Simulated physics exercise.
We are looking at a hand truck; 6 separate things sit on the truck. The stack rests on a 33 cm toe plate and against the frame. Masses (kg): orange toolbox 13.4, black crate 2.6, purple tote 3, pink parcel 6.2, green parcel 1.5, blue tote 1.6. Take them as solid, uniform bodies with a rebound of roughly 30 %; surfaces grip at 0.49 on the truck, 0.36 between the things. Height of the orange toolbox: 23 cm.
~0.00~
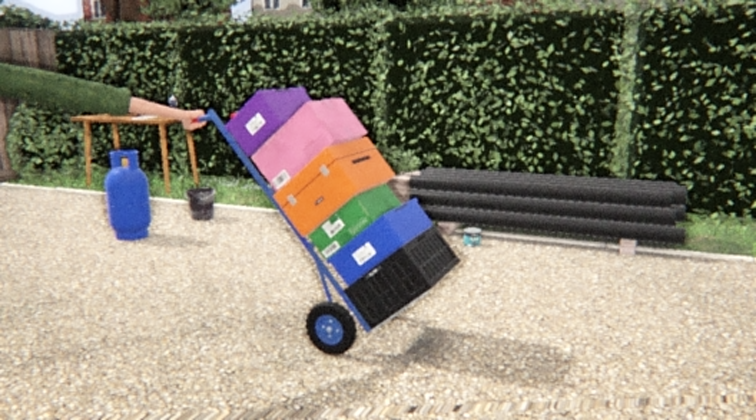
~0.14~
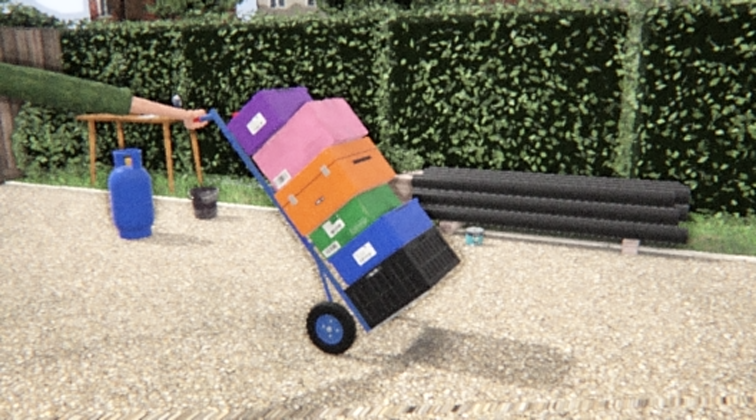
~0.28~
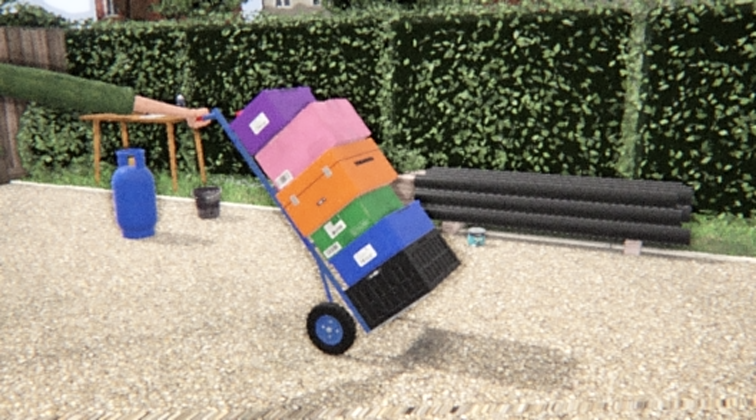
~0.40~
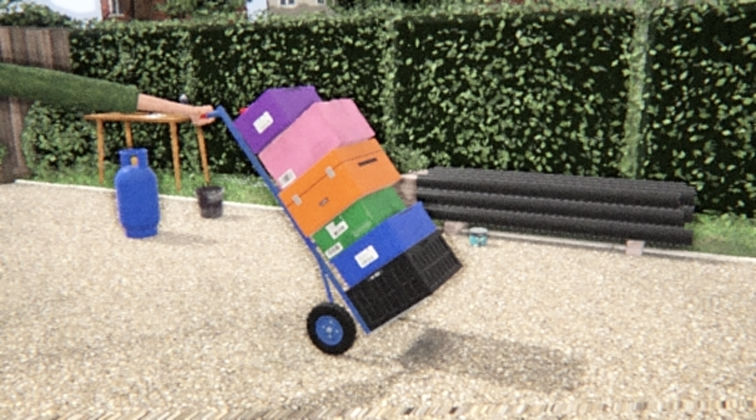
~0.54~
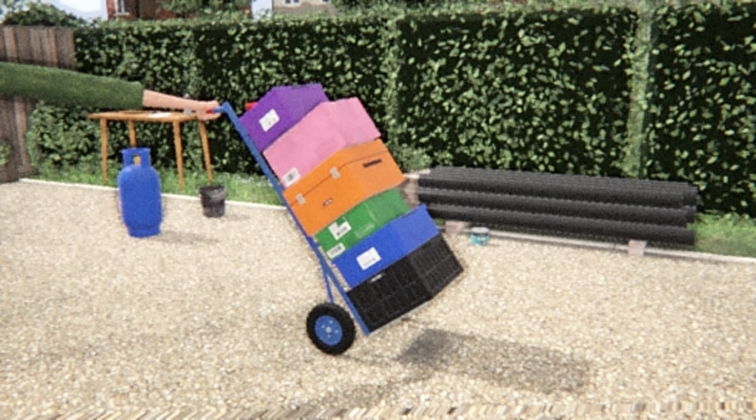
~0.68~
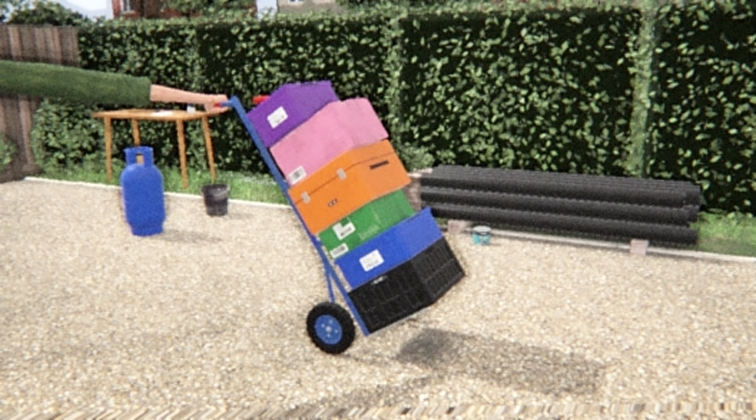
On a gravel yard beside a leafy hedge, a hand at the left grips a blue hand truck stacked with six colourful boxes and crates, slowly raising it slightly toward upright while its wheels stay in place.
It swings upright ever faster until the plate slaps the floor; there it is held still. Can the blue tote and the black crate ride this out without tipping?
The blue tote stays upright and the black crate stays upright.
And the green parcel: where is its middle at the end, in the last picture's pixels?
Near (412, 251).
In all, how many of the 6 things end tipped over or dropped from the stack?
That comes to 0.
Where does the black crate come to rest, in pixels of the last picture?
Near (418, 321).
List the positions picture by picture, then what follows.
In the first frame, 40° short of upright; blue tote (382, 242); black crate (404, 275).
In the second frame, 40° short of upright; pink parcel (311, 145); green parcel (357, 221).
In the third frame, 39° short of upright; orange toolbox (339, 186); purple tote (280, 121).
In the fourth frame, 38° short of upright; pink parcel (317, 145); green parcel (360, 222).
In the fifth frame, 36° short of upright; orange toolbox (345, 186); purple tote (290, 117).
In the sixth frame, 33° short of upright; blue tote (390, 248); black crate (408, 284).
Around 1.58 s, truck upright.
Around 2.08 s, truck upright; blue tote tipped 3° against what carries it near (424, 283); black crate tipped 3° against what carries it near (419, 320); purple tote tipped 4° against what carries it.
Finally (2.7 s), all 6 still in place (within 10 cm). Final places as that camera would see them, blue tote near (420, 284), black crate near (418, 321).
